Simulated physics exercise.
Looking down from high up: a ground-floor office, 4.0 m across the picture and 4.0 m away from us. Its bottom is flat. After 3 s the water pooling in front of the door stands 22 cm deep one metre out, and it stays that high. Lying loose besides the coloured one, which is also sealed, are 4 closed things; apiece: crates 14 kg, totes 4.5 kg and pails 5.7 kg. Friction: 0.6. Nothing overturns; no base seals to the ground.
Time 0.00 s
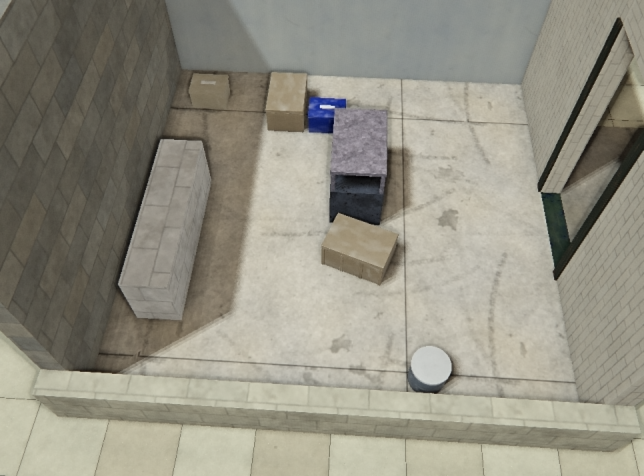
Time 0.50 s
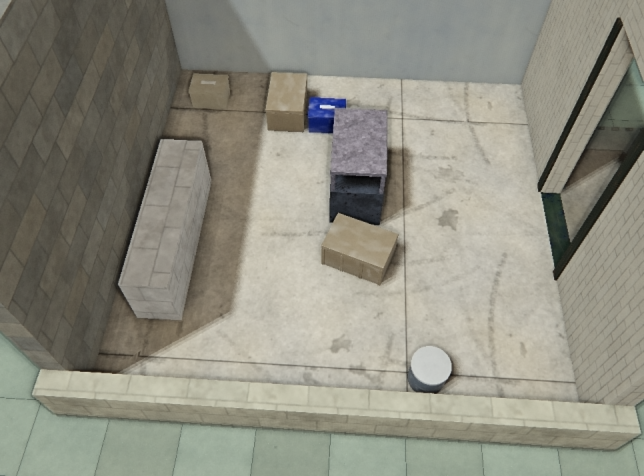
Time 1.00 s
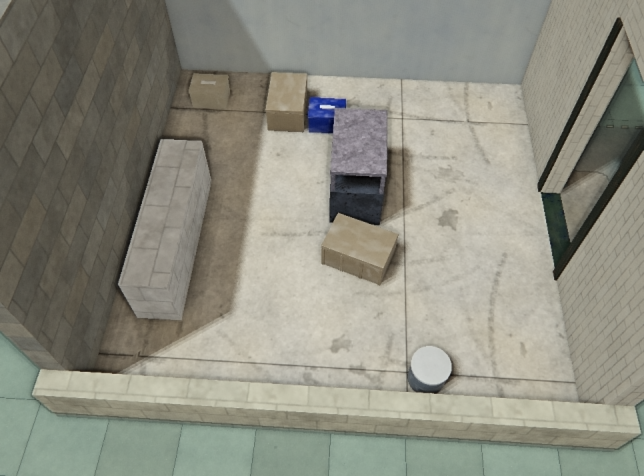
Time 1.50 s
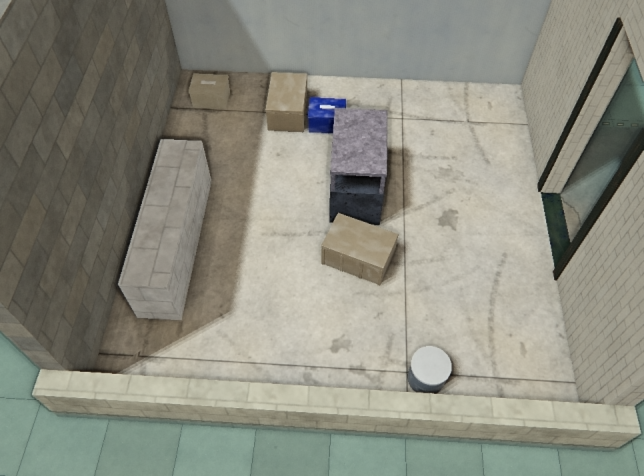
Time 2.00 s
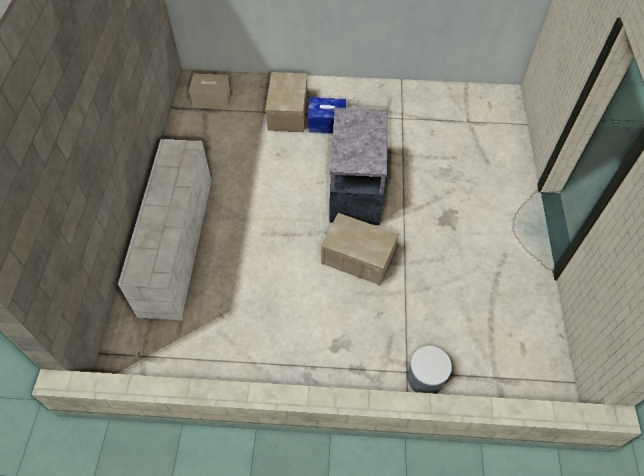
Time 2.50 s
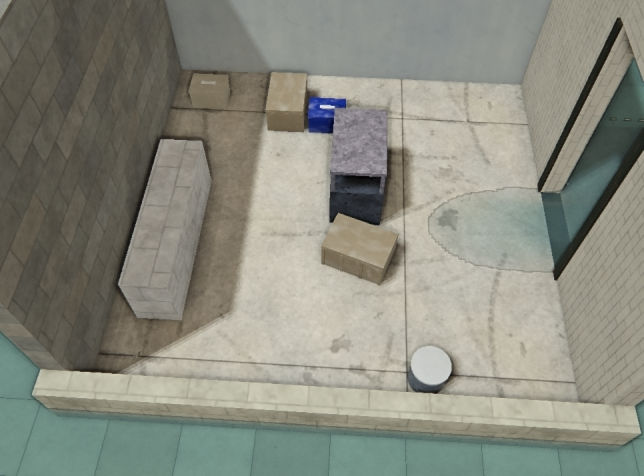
A walled ground-floor office with a pale, stained floor is seen from high above by a still camera. A long grey block stands left, a dark unit with a mottled top near the middle, tan boxes and a blue tote around it, and a round grey-topped pail in front. Greenish water covers the paving outside, deepens beyond the right-hand doorway, then spreads indoors in a rounded sheet, while every object stays put.
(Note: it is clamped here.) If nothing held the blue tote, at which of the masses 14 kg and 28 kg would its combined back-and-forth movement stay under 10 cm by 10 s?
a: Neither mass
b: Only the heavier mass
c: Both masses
Both masses (c).
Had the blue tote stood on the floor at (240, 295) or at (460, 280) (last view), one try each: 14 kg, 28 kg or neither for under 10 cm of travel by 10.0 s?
Result, try 1: Both pass; try 2: Both pass.
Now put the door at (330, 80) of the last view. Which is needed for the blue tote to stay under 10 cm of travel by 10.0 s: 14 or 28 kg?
Short version: Only the heavy mass succeeds.
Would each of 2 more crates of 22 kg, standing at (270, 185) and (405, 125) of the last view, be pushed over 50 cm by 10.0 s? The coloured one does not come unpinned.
Taking them in order, the first is inside the line and the second is inside the line.
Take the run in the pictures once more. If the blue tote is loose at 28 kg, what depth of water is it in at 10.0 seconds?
Close to 9 cm deep.
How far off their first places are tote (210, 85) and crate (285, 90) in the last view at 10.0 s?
First 60 cm, then 10 cm.
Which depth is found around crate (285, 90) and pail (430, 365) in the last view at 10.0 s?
Around 8 cm and 6 cm.
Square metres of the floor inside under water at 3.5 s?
My estimate is roughly 4.0 m2.
After 3.5 s the blue tote would be 0 cm from its start with 14 kg and 0 cm from its start with 28 kg; 0 cm of water round it then.
After 4.5 s the blue tote would be 0 cm from its start with 14 kg and 0 cm from its start with 28 kg; 2 cm of water round it then.
After 7.0 s the blue tote would be 0 cm from its start with 14 kg and 0 cm from its start with 28 kg; 4 cm of water round it then.
After 10.0 s the blue tote would be 0 cm from its start with 14 kg and 0 cm from its start with 28 kg; 9 cm of water round it then.
